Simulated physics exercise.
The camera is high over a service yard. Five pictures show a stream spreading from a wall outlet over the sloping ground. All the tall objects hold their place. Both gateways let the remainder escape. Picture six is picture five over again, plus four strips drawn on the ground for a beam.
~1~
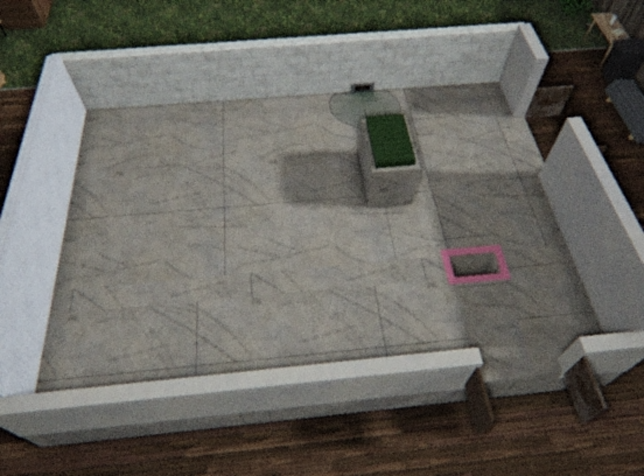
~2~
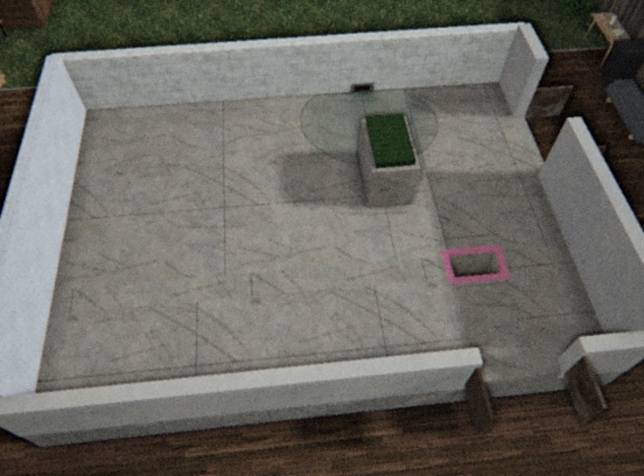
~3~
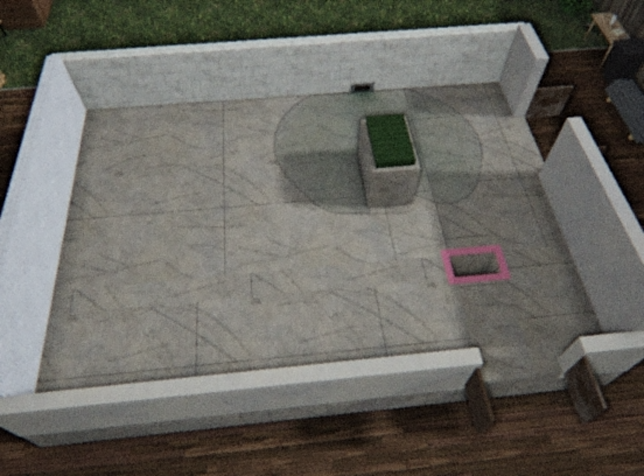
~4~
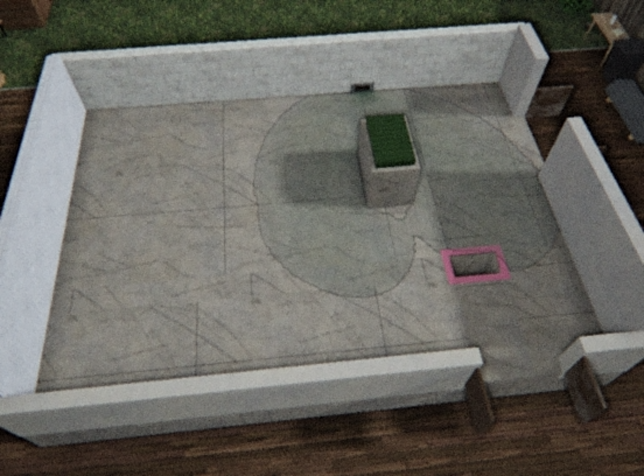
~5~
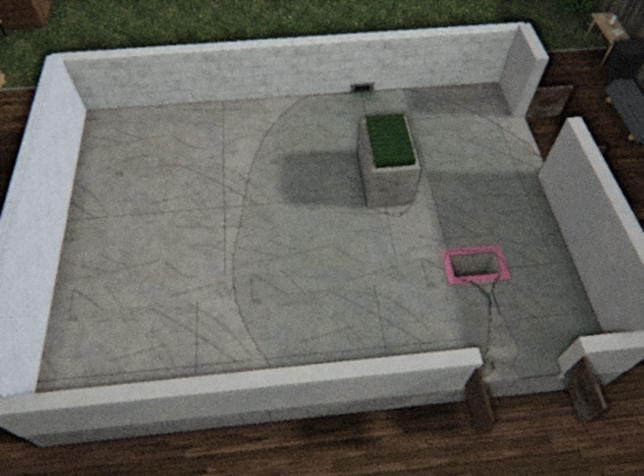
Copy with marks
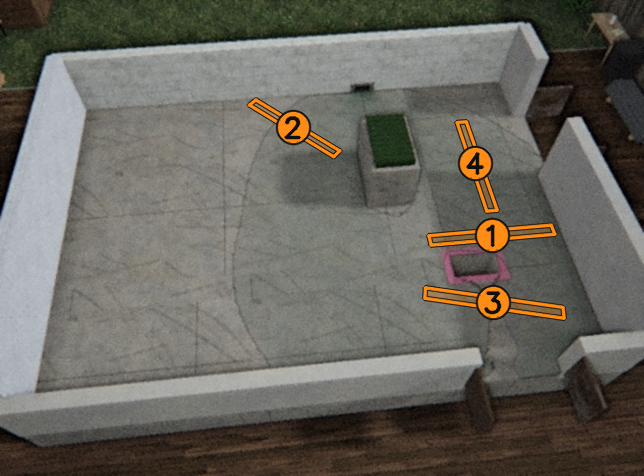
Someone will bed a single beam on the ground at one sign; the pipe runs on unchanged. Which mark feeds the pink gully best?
I would pick spot 4.
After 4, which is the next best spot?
Spot 3.
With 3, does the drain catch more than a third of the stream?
No.
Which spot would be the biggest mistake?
It is 1.
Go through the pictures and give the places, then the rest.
In the first picture, outfall at (362, 87); pink gully at (475, 264); open gate at (512, 364); open gate at (525, 145); 2 % of the ground under water, visible out to (338, 118); pink gully still dry.
In the second picture, 8 % of the ground under water, visible out to (342, 159); pink gully still dry.
In the third picture, 17 % of the ground under water, visible out to (464, 190); pink gully still dry.
In the fourth picture, 33 % of the ground under water, visible out to (521, 263); pink gully still dry.
In the fifth picture, 50 % of the ground under water, visible out to (589, 311); pink gully taking water.
In orange, 1 from (430, 240) to (553, 229); 2 from (252, 102) to (336, 153); 3 from (425, 293) to (563, 312); 4 from (491, 210) to (461, 122).
Choosing 1, about 4 % of the stream goes into the pink gully, about 89 % out by the gates.
Choosing 2, about 13 % of the stream goes into the pink gully, about 85 % out by the gates.
Choosing 3, about 20 % of the stream goes into the pink gully, about 78 % out by the gates.
Choosing 4, about 31 % of the stream goes into the pink gully, about 66 % out by the gates.
